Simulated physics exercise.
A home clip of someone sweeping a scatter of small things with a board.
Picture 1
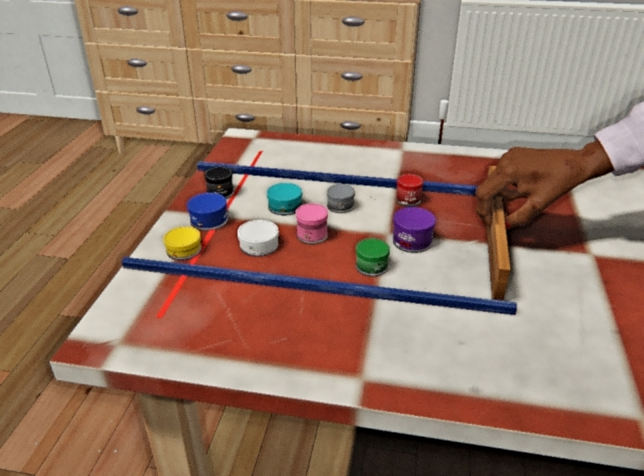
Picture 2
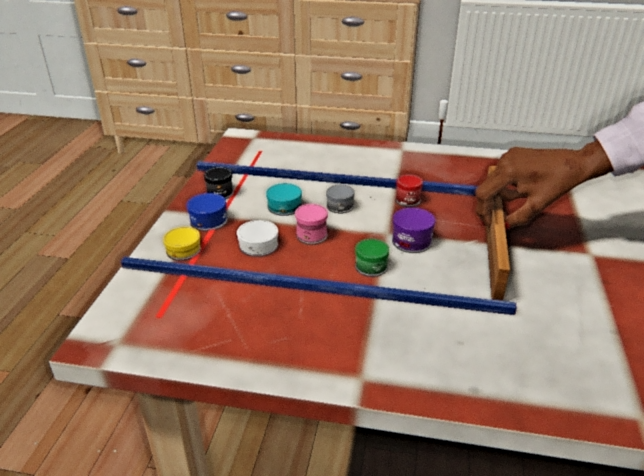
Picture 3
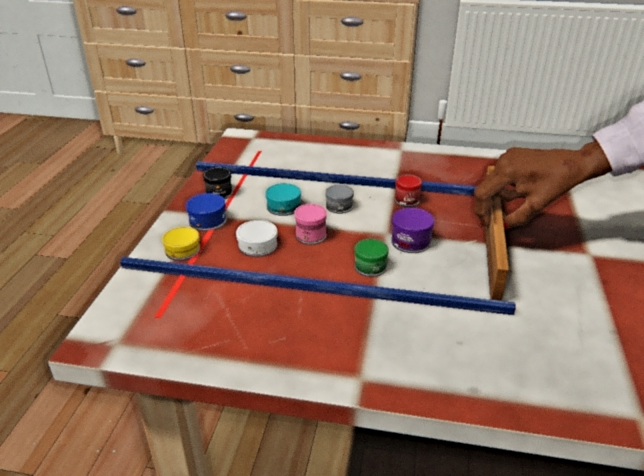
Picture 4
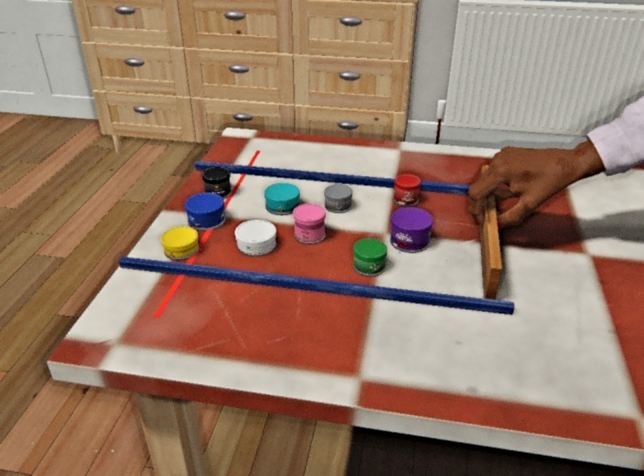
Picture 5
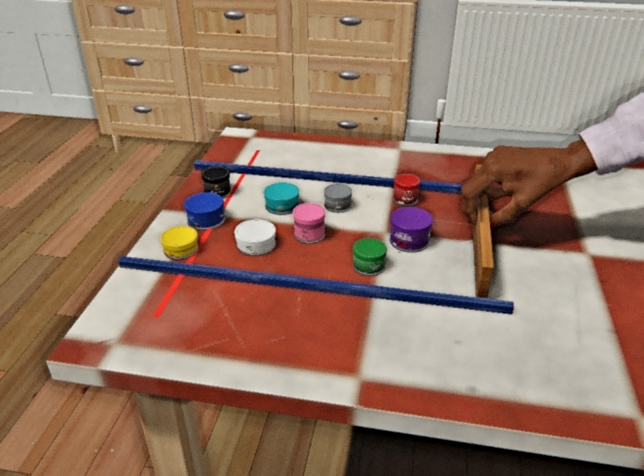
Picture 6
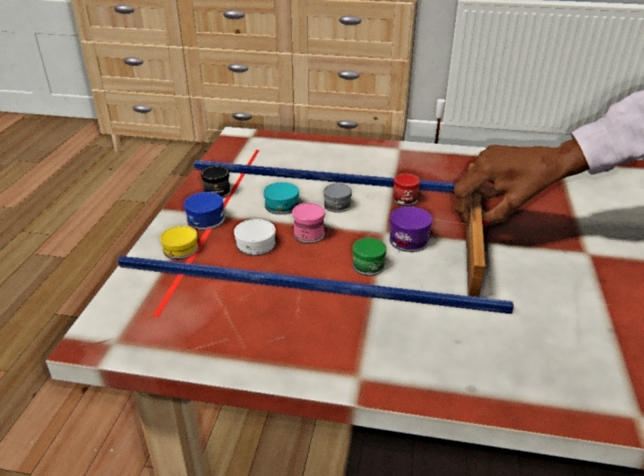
Wooden board held by a hand sliding slightly left between two blue rails on a checked table, the scattered colourful pots staying still.
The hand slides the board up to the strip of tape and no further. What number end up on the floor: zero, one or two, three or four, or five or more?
As it turns out, the number that fall off is one or two.
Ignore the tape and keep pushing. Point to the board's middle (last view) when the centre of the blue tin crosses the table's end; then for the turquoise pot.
For the blue tin at (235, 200), for the turquoise pot at (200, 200).
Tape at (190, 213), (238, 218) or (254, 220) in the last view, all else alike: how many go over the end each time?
It would be 6, 0 and 0.
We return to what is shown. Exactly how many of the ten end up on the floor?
It comes to 2.
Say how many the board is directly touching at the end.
4 of them.
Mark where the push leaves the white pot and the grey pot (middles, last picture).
The white pot at (147, 238), the grey pot at (215, 190).
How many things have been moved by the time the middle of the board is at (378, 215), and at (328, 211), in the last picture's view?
At the one place 3, at the other 6.
Early on, none off yet; black tin at rest near (216, 182); yellow pot at rest near (180, 242); blue tin at rest near (205, 211).
A while later, none off yet; black tin moving near (212, 181); yellow pot travelled about its own width near (155, 242); blue tin travelled about its own width near (178, 207).
Finally, the number that fall off is one or two; lost, blue tin and yellow pot.
